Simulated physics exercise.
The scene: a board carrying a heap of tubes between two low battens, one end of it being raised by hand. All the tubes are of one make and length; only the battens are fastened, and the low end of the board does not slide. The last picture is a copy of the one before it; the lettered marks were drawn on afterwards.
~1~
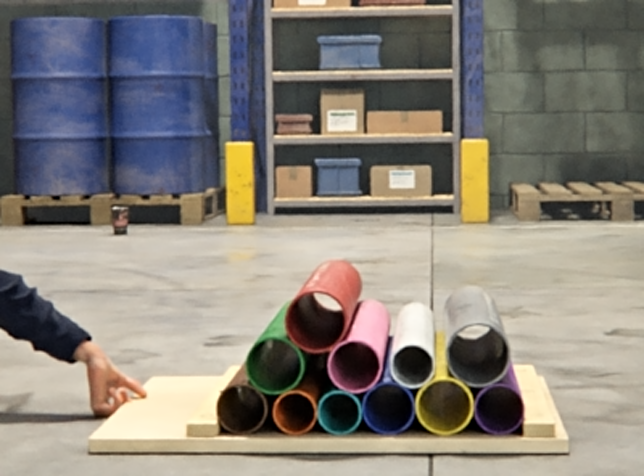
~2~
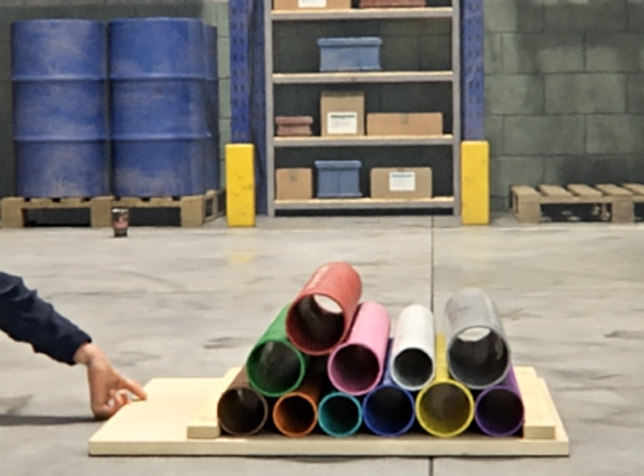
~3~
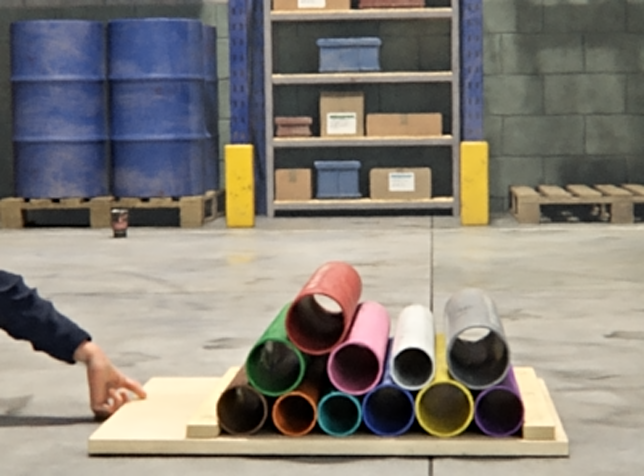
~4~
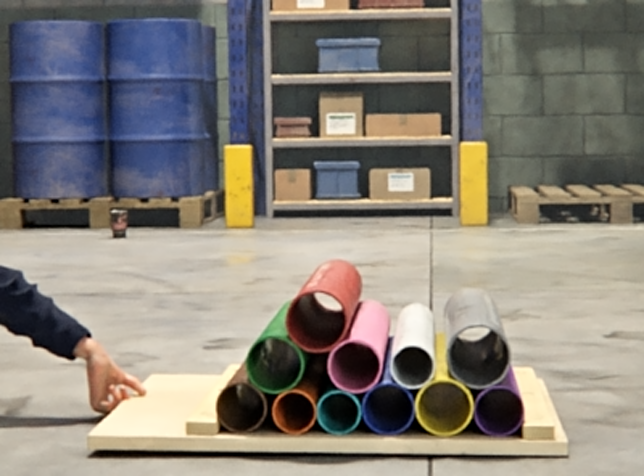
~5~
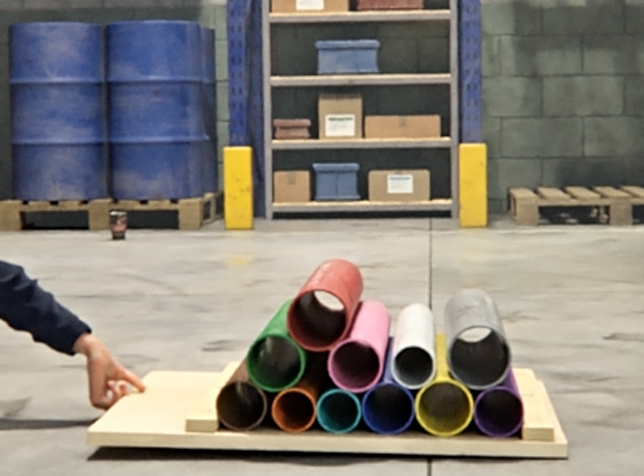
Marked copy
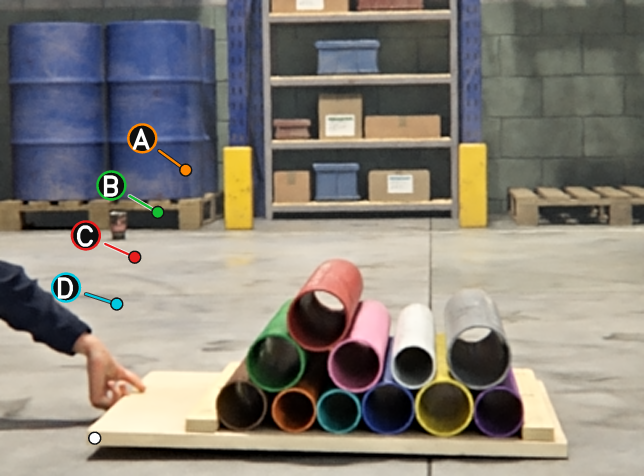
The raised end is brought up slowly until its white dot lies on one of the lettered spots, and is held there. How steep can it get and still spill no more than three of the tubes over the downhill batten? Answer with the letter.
Stop at C.
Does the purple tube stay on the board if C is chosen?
Yes.
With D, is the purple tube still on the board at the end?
Yes.
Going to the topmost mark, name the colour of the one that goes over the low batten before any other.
The grey one.
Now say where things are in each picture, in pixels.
The first frame shows purple tube (499, 409); grey tube (478, 355); pink tube (355, 365).
The second frame shows pink tube (355, 368); green tube (275, 367).
The third frame shows board (337, 406); brown tube (242, 409); green tube (275, 367); blue tube (389, 409).
The fourth frame shows board (336, 404); brown tube (241, 407); orange tube (295, 411).
The fifth frame shows board (336, 403); brown tube (241, 405); orange tube (294, 410).
On the marked copy, A at (186, 170); B at (158, 212); C at (135, 257); D at (117, 304); the white dot at (95, 438).
Following C. Soon after the start, board at 16°.
Later, board at 25°.
In the end, board at 25°, one over the low batten (grey).
As for the rest, A nine over the low batten; B eight over the low batten; D none over the low batten.
